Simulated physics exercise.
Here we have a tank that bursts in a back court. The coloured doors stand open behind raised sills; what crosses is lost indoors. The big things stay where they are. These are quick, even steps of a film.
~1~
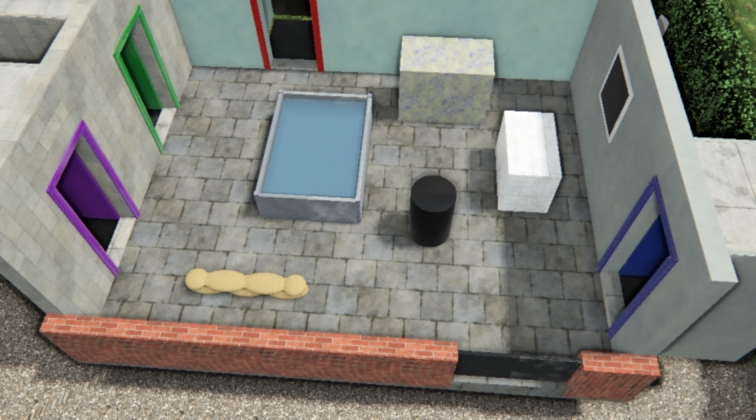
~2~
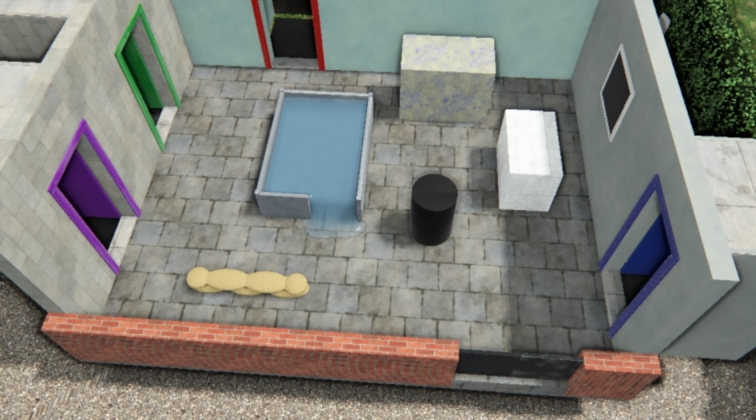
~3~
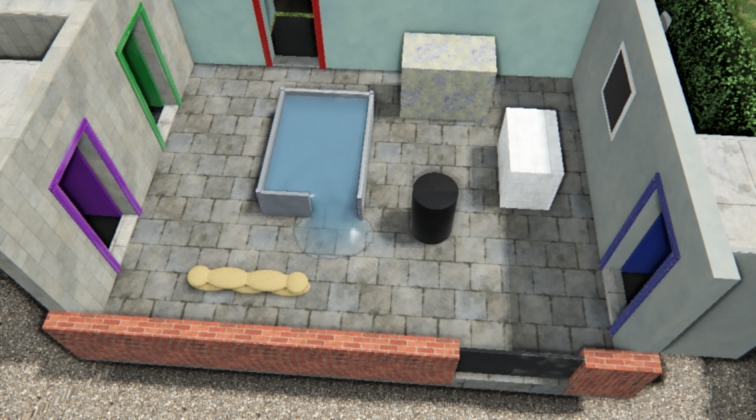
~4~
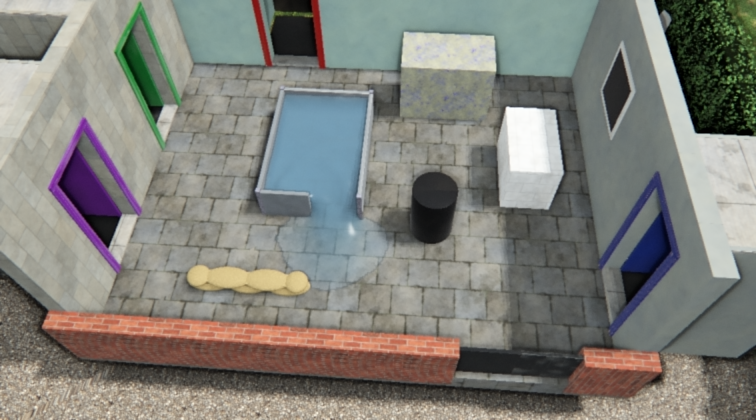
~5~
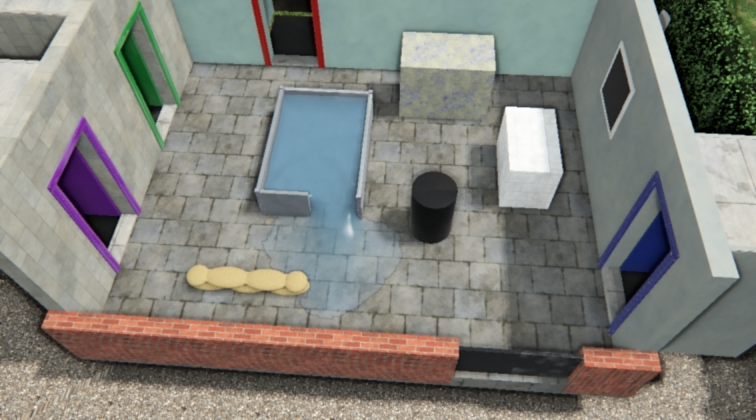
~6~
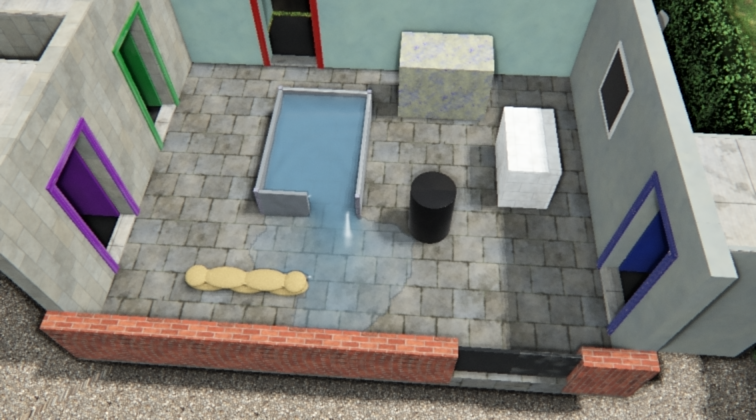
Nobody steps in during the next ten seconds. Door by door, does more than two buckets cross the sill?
The red door holds within the limit; the purple door floods; the blue door holds within the limit; the green door holds within the limit.
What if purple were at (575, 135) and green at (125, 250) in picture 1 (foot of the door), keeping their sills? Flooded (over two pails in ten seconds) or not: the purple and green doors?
My reading: The purple one holds; the green one is over.
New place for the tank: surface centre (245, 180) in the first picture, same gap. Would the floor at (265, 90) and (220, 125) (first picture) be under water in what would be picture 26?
As listed: Dry, clear.
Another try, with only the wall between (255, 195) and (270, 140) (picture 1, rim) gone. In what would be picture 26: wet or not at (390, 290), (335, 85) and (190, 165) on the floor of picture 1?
As listed: Free of water, dry, flooded.
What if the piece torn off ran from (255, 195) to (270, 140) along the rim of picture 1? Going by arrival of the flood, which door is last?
I say the blue door.
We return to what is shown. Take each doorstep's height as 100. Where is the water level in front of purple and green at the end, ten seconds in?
Near 160 and 80 in a hundred.
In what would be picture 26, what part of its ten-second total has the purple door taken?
Near 30 in a hundred.
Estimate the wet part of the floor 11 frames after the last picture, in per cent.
Roughly 30 per cent.
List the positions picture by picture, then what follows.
In the first picture, the water tank at (317, 146) is whole and still.
In the second picture, water pours out at (334, 212) and has run to (308, 227).
In the third picture, water pours out at (335, 211) and has run to (316, 253).
In the fourth picture, the front is at (312, 281), out from the gap at (335, 210).
In the fifth picture, the front is at (327, 313), out from the gap at (334, 210).
In the sixth picture, the front is at a hidden place, out from the gap at (333, 210).
A moment on, water covers 15 % of the floor; the red door not reached, the purple door not reached, the blue door not reached, the green door not reached.
Next, water covers 30 % of the floor; the red door not reached, the purple door wet at the sill, nothing in, the blue door not reached, the green door not reached.
Then, water covers 40 % of the floor; the red door not reached, the purple door over two buckets in, the blue door wet at the sill, nothing in, the green door not reached.
Later, water covers 55 % of the floor; the red door not reached, the purple door over two buckets in, the blue door under two buckets in, the green door wet at the sill, nothing in.
In the end, water covers 85 % of the floor; the red door wet at the sill, nothing in, the purple door over two buckets in, the blue door under two buckets in, the green door wet at the sill, nothing in.
